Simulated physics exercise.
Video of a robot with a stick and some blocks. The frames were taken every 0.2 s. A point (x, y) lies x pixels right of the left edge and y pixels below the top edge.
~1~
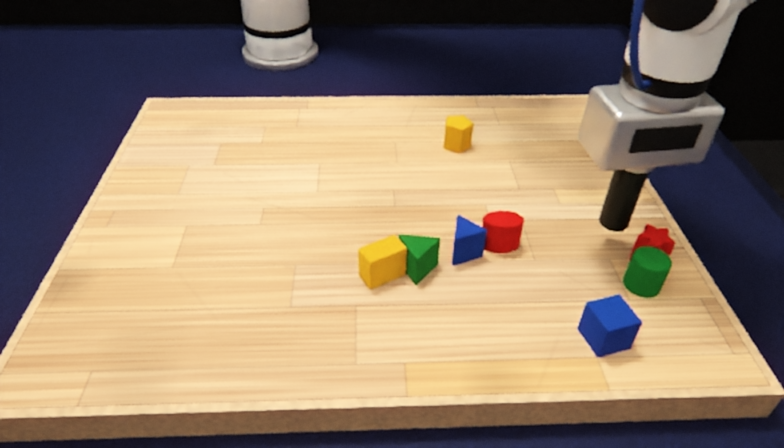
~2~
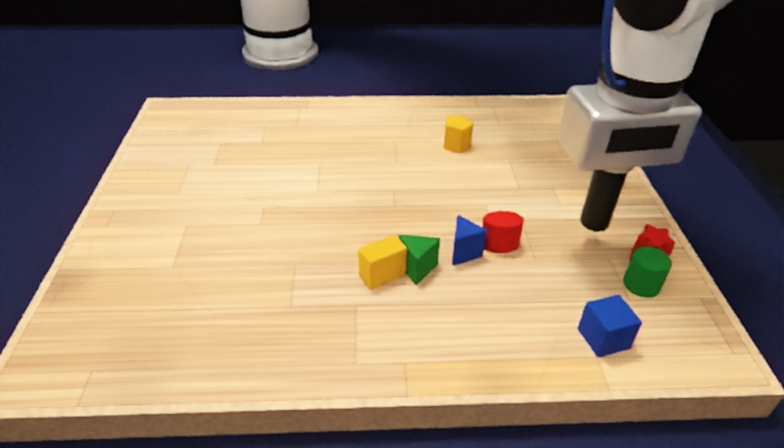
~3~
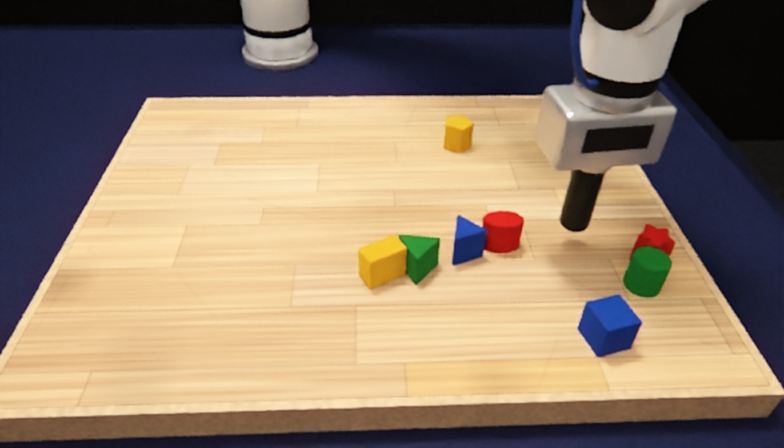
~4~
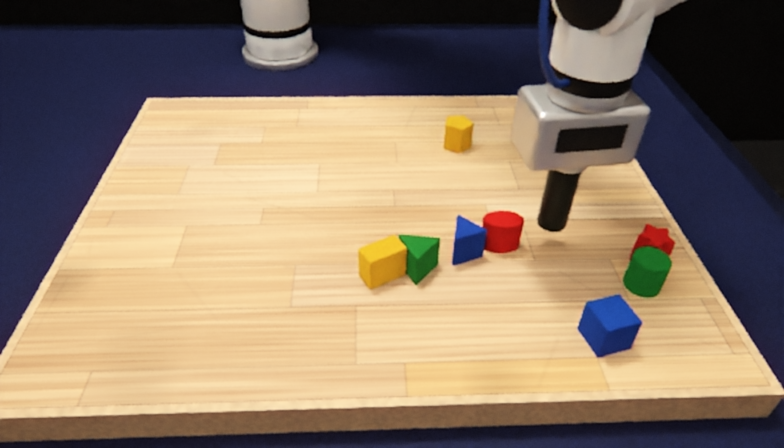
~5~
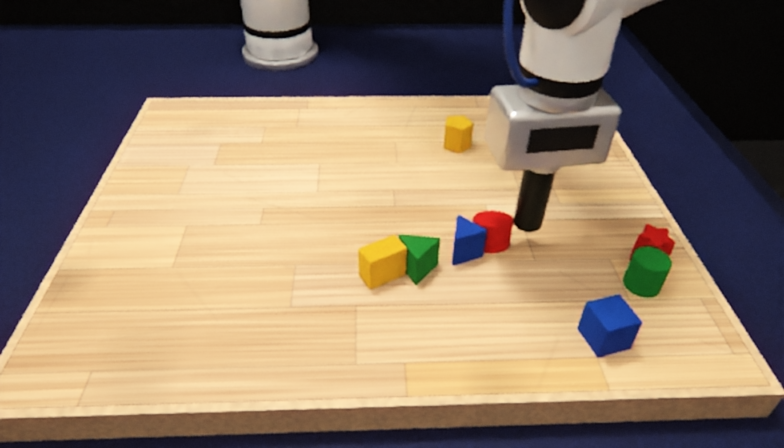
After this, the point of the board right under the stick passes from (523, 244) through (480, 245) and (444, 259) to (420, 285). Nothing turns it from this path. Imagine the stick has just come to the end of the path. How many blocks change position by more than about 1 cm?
Total moved: Three or more.
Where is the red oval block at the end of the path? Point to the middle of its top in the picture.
At pixel (424, 217).
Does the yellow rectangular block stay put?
No, I don't think so.
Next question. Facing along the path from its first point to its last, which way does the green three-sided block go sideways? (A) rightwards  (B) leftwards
B - leftwards.
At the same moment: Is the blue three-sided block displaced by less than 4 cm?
The answer is no.
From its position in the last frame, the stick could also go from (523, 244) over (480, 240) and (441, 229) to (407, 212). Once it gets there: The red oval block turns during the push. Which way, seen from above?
Looking down on the board, it turns counter-clockwise.
What follows on the original path. One third of the way, stick (483, 226); blue three-sided block (451, 231), turned 30° anticlockwise; red oval block (449, 214), turned 25° clockwise.
Two thirds of the way, stick (446, 239); yellow rectangular block (374, 255), turned 35° clockwise; green three-sided block (409, 265), turned 30° clockwise; blue three-sided block (431, 249), turned 95° anticlockwise; red oval block (424, 216), turned 80° clockwise.
At the end, stick (421, 265); yellow rectangular block (374, 255), turned 40° clockwise; green three-sided block (390, 299), turned 25° clockwise; blue three-sided block (408, 277), turned 115° anticlockwise; red oval block (424, 217), turned 90° clockwise.
